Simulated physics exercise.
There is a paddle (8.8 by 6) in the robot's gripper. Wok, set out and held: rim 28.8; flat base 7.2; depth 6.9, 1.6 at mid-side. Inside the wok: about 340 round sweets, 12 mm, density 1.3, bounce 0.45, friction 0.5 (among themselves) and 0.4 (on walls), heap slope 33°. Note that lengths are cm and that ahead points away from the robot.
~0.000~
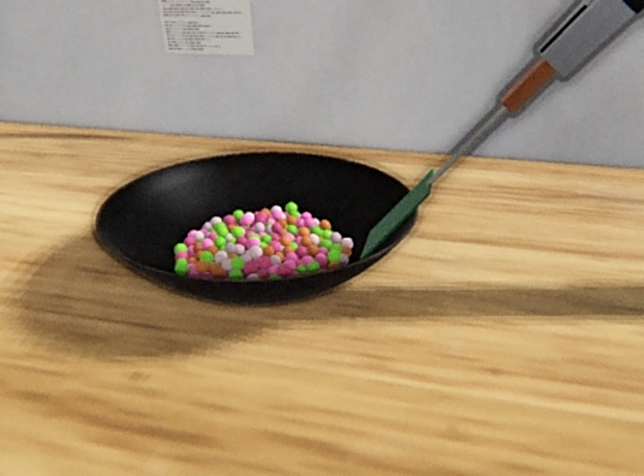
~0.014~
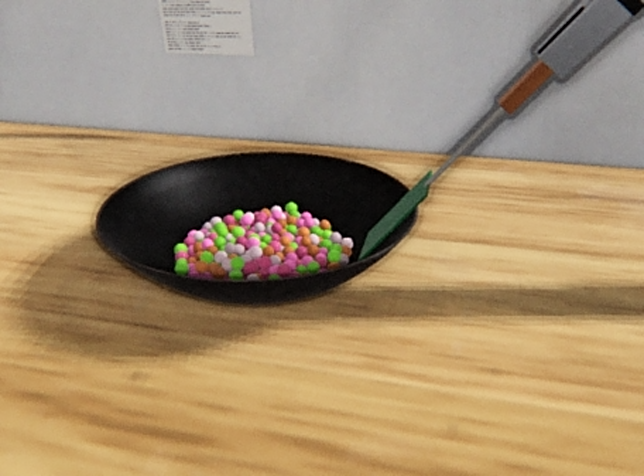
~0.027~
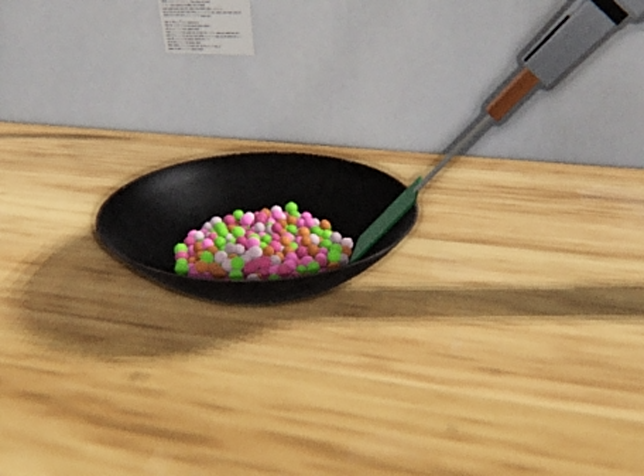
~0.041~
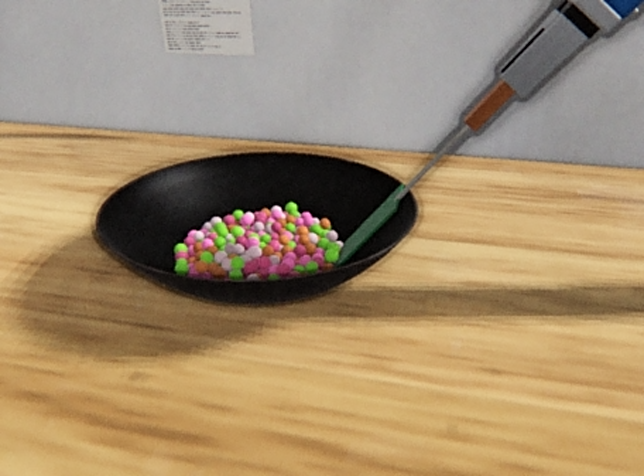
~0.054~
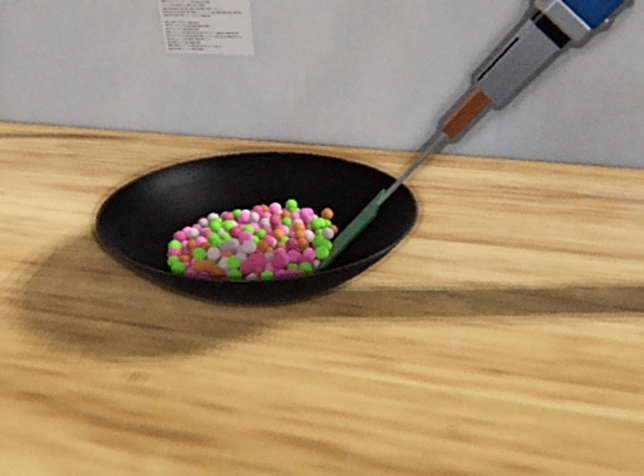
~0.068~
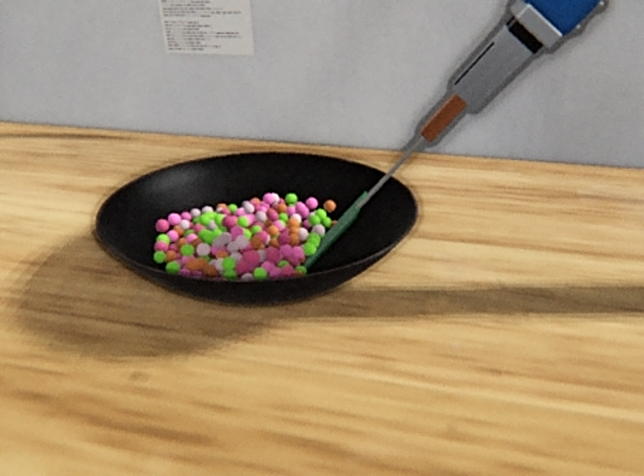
In a black wok on a wooden table, a robot's green paddle slid down the right side toward a heap of colorful round sweets, then pushed them a little to the left.
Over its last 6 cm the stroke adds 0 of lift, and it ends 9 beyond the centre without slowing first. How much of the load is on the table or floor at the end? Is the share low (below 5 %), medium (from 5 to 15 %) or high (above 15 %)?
The share is high, above 15 %.
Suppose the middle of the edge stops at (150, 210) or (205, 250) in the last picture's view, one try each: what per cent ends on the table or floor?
Around 40 per cent for the first try and 5 per cent for the second.
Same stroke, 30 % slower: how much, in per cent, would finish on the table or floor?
Roughly 10 in a hundred.
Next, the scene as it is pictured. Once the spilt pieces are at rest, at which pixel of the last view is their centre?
Around (51, 237).
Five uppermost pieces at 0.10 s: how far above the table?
7 cm.
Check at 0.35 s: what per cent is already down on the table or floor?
Some 10 per cent of the load.
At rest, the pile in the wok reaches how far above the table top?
Close to 6.5 centimetres high.
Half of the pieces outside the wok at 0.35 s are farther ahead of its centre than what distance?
The distance is around 20 cm.
After 0.10 s, sloping 52°, highest piece 7 above the table; 341 in the wok.
After 0.13 s, sloping 52°, highest piece 9 above the table; 340 in the wok, 1 on the blade or in flight.
After 0.35 s, sloping 52°, highest piece 9 above the table; 256 in the wok, 28 on the table or floor, 57 on the blade or in flight.
After 1.40 s, sloping 52°, highest piece 6 above the table; 256 in the wok, 85 on the table or floor.
In the end, 256 in the wok, 85 on the table or floor. That is 25 % on the table or floor.
